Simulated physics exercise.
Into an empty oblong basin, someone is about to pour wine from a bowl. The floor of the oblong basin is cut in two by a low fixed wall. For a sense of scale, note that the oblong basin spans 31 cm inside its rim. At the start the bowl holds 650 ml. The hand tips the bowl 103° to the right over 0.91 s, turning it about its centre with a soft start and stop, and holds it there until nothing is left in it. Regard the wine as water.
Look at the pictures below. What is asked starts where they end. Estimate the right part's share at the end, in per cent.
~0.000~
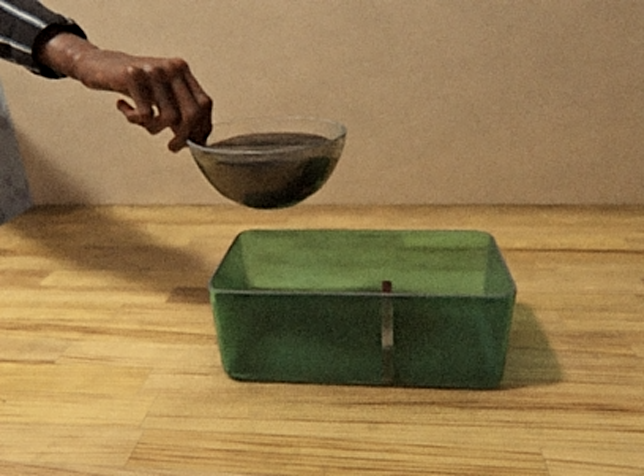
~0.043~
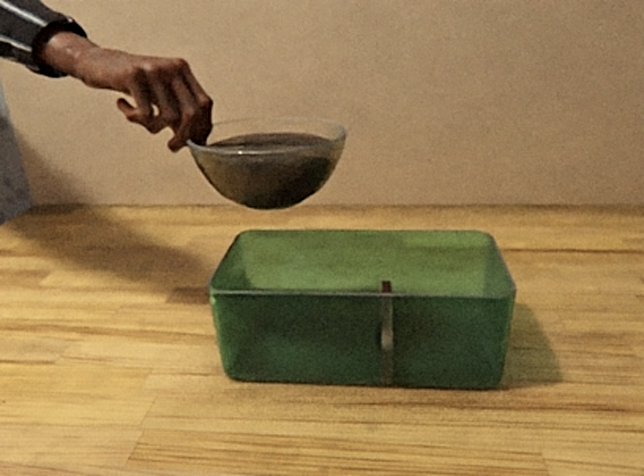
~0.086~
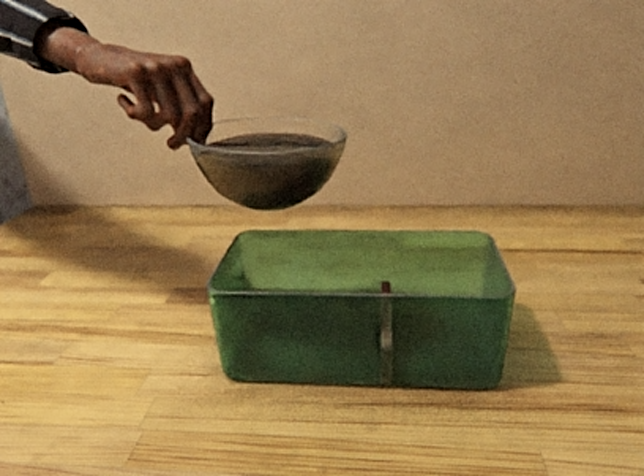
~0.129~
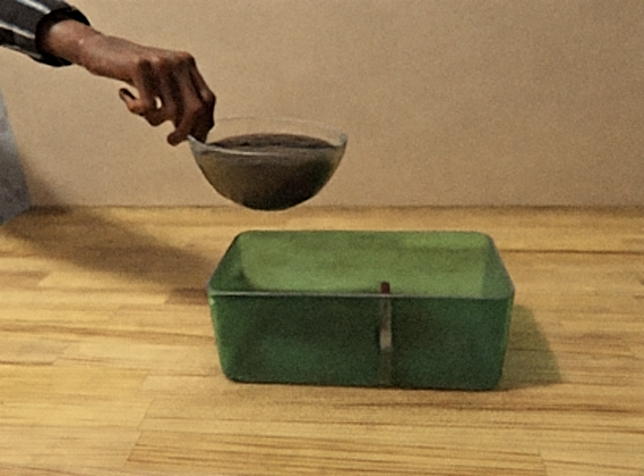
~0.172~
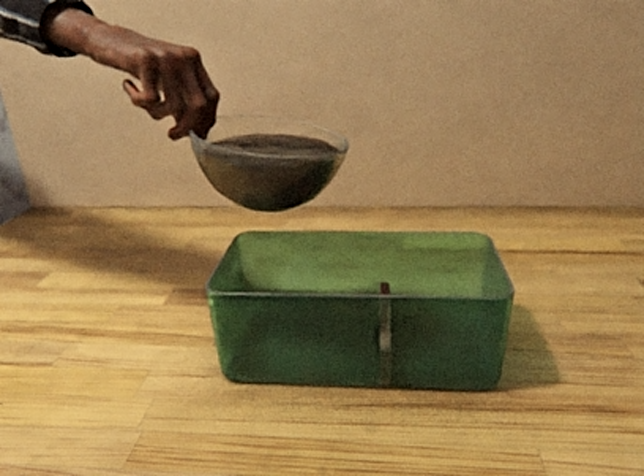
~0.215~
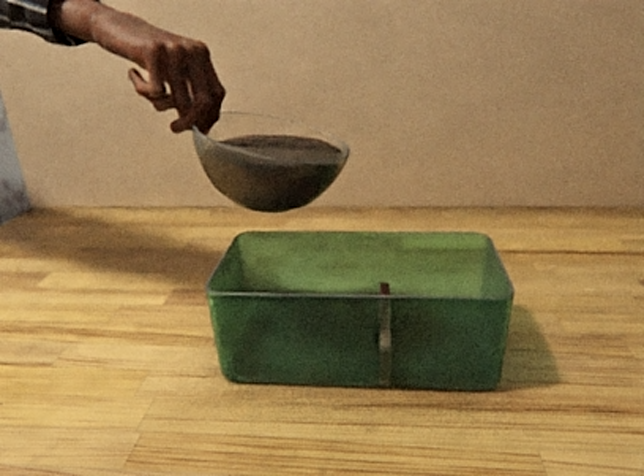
Roughly 56 per cent is in the right part.
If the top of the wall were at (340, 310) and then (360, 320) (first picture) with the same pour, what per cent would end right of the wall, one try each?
Some 90 in a hundred, then some 80 in a hundred.
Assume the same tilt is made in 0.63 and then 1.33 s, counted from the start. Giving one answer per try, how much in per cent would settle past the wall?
40 then 65 %.
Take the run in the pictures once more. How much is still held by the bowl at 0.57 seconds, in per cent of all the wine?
Some 36 % of it is still there.
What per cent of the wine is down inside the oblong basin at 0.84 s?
I'd put it at roughly 98 per cent.
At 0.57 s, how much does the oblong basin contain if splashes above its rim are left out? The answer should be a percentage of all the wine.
30 %, give or take.
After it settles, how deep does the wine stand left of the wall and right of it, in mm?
Left roughly 10 mm; right roughly 22 mm.
Then, 0.57 s in, the tilt is 72° and 35 per cent is still to pour, 5 is left of the wall and 26 right of it.
Then, 0.84 s in, the tilt is 101° and 0 per cent is still to pour, 41 is left of the wall and 56 right of it.
Then, 1.11 s in, the tilt is 103° and 0 per cent is still to pour, 43 is left of the wall and 56 right of it.
Then, 1.41 s in, the tilt is 103° and 0 per cent is still to pour, 43 is left of the wall and 56 right of it.
Finally, 43 per cent lies left of the wall, 56 right of it and 1 outside.
